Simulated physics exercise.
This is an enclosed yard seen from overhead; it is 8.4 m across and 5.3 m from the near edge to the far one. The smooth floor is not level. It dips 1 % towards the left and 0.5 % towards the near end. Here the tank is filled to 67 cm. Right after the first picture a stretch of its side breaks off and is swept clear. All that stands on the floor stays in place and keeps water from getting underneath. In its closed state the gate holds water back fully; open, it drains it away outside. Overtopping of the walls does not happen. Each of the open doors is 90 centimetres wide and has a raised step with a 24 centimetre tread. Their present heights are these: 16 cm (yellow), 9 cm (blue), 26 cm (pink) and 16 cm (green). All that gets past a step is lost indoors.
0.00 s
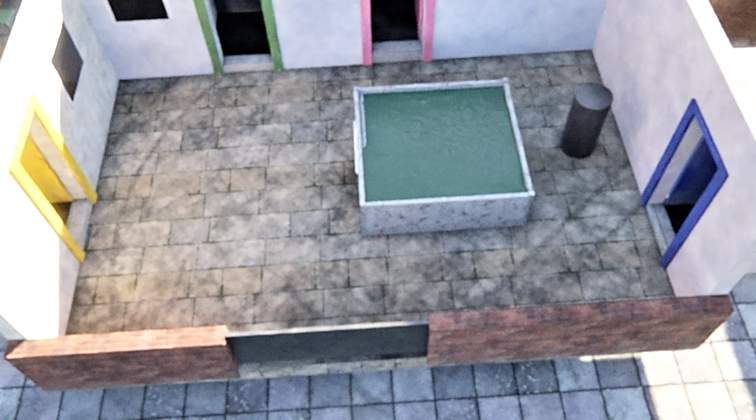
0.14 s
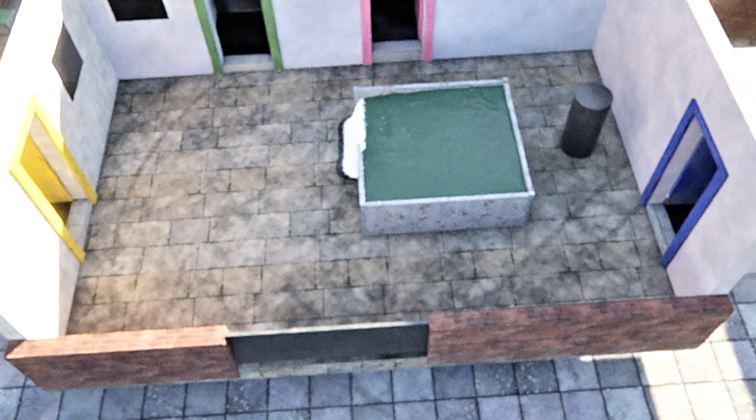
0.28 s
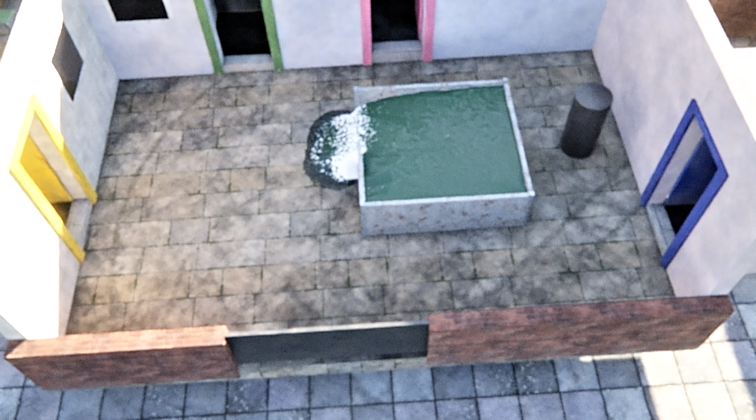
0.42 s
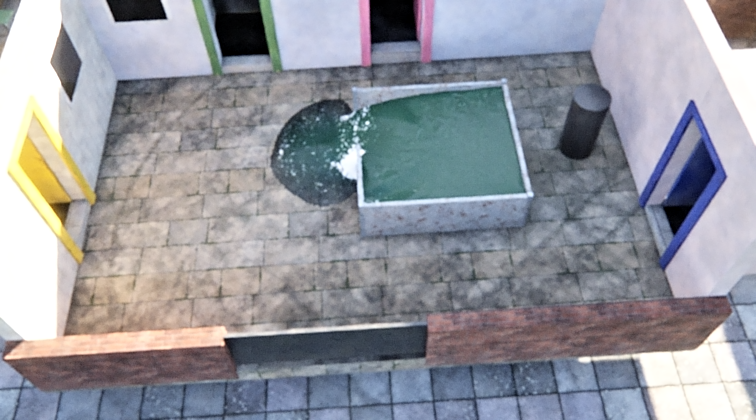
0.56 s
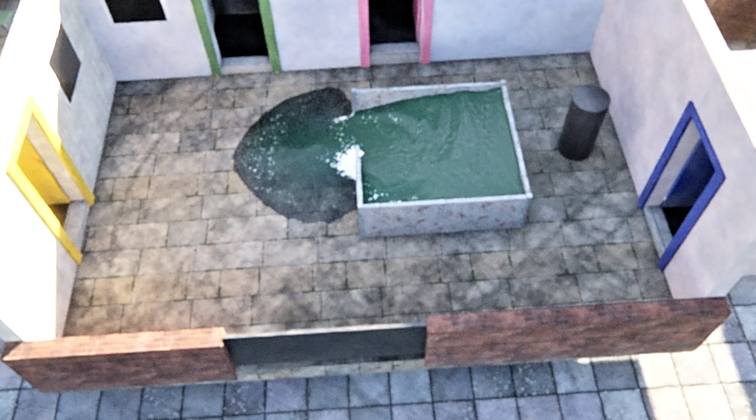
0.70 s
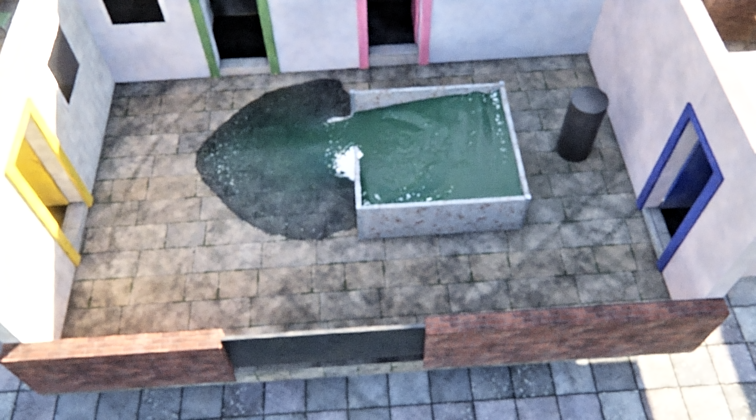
Green water burst through the left side of a raised tank in a walled yard, foamed white at the gap, then spread leftward over the paving in a widening dark, rounded sheet.
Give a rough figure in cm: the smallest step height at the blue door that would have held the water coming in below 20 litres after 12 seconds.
7.5 cm.
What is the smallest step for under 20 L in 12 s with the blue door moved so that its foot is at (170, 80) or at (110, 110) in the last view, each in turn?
Roughly 21 cm for the first and 32 cm for the second.
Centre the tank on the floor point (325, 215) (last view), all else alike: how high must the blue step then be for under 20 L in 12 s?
About 5.5 cm.
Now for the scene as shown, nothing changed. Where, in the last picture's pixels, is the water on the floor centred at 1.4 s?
It lies near (385, 168) in the last picture.
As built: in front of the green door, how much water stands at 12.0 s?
Depth: Near 10.5 cm.
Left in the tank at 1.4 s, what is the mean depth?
Average depth: Approx. 50 cm.
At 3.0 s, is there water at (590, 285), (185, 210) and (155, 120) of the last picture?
In the order asked: Untouched, soaked, soaked.
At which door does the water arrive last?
Door: Blue.
After 1.4 s water covers 35 % of the floor, deepest (38 cm) near (343, 141); it has not reached the blue door.
After 3.0 s water covers 45 % of the floor, deepest (37 cm) near (155, 90); it has not reached the blue door.
After 12.0 s water covers 100 % of the floor, deepest (14 cm) near (55, 369); 9 cm at the blue door, 8 litres in over its 9 cm step.
At the blue door as built, the water arrived by 8.0 s and peaked near 12 cm at 8.4 s.
With a step of 6 cm, 35 litres would have come in within the 12 s; with 9.5 cm, 5 litres. So under 20 litres takes about 7.5 cm.
